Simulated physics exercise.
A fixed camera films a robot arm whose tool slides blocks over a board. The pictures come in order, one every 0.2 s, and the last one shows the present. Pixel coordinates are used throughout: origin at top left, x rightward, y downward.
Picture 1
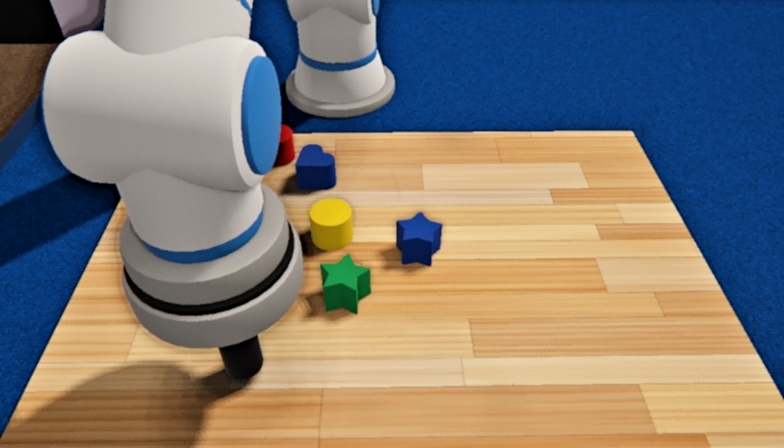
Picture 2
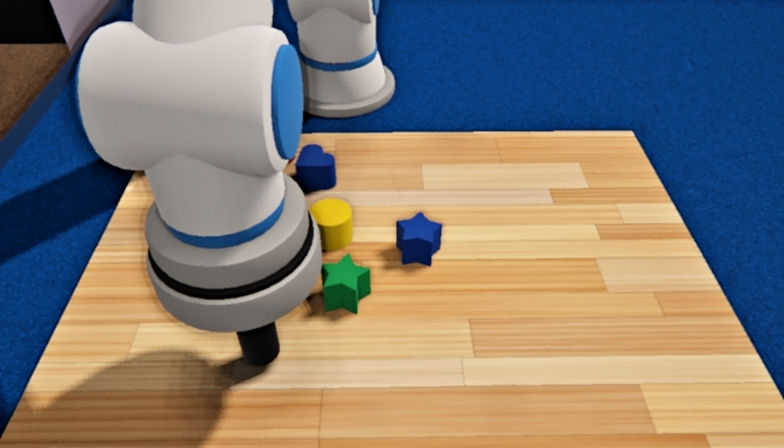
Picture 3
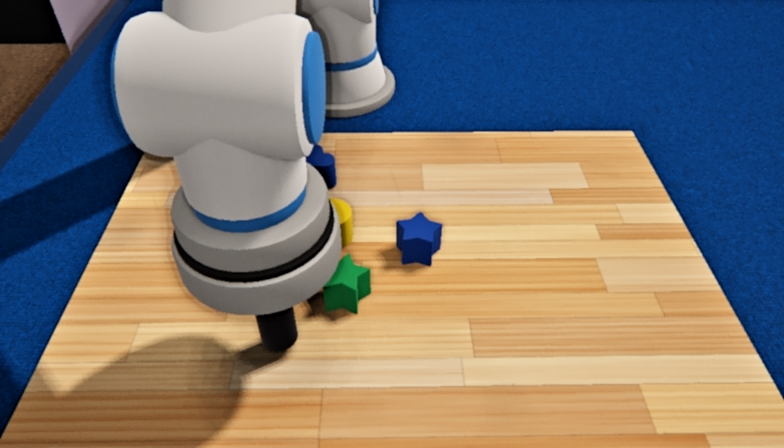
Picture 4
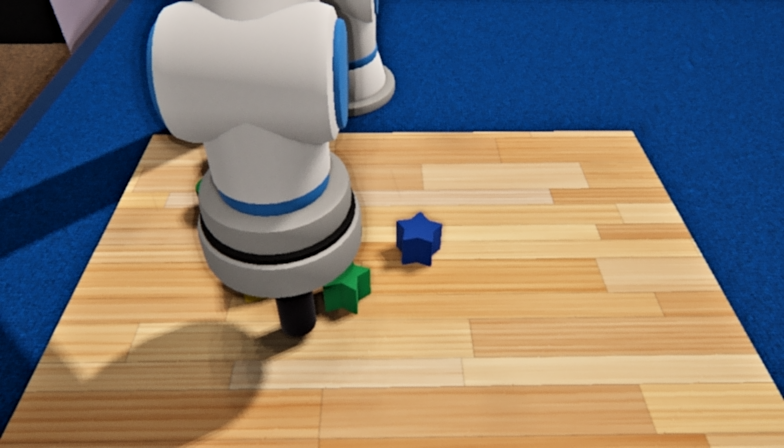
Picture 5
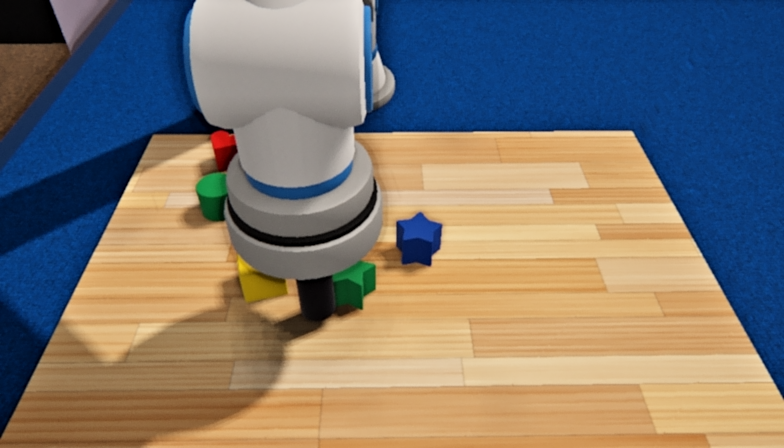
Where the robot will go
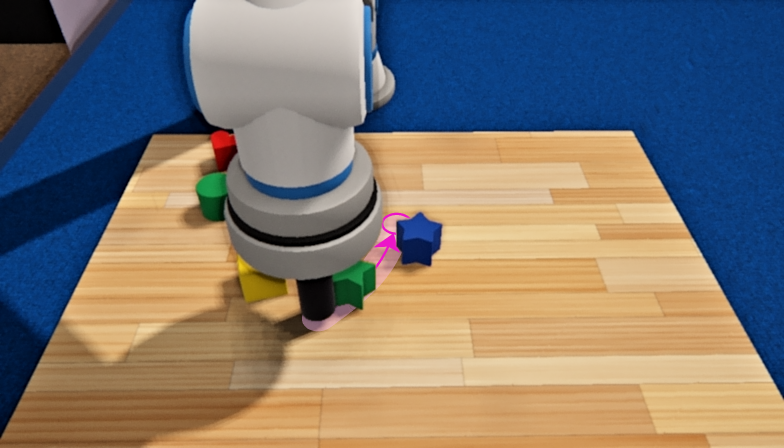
A white robot arm sliding its black tool rightward and away across a wooden board, passing in front of small coloured blocks.
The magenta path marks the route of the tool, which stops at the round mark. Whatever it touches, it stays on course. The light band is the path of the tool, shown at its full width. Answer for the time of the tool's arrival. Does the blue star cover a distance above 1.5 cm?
Yes, I think so.
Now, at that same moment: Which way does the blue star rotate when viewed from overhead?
It is turned clockwise.
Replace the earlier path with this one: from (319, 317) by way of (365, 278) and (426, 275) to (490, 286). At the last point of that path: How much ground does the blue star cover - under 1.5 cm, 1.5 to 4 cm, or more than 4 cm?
Band: Over 4 cm.
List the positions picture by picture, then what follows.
Tool's lower end at (245, 364); yellow circular block at (330, 211); green star at (343, 272); blue star at (419, 227), in the first frame.
Tool at (262, 351); blocks still, in the second frame.
Tool at (280, 337); blocks still, in the third frame.
Tool at (299, 323); blocks still, in the fourth frame.
Tool at (318, 308); yellow circular block hidden; green star partly hidden; blue star at (419, 227), in the fifth frame.
Drawn move, from (319, 317) by way of (358, 287) and (384, 255) to (397, 224).
On the path given first. One third of the way, tool at (358, 278); green star at (388, 241); blue star at (425, 223).
Two thirds of the way, tool at (384, 246); green star at (416, 218), turned 40° clockwise; blue star at (453, 213).
At the end, tool at (397, 215); yellow circular block still; green star at (427, 199), turned 80° clockwise; blue star at (463, 210), turned 45° clockwise.
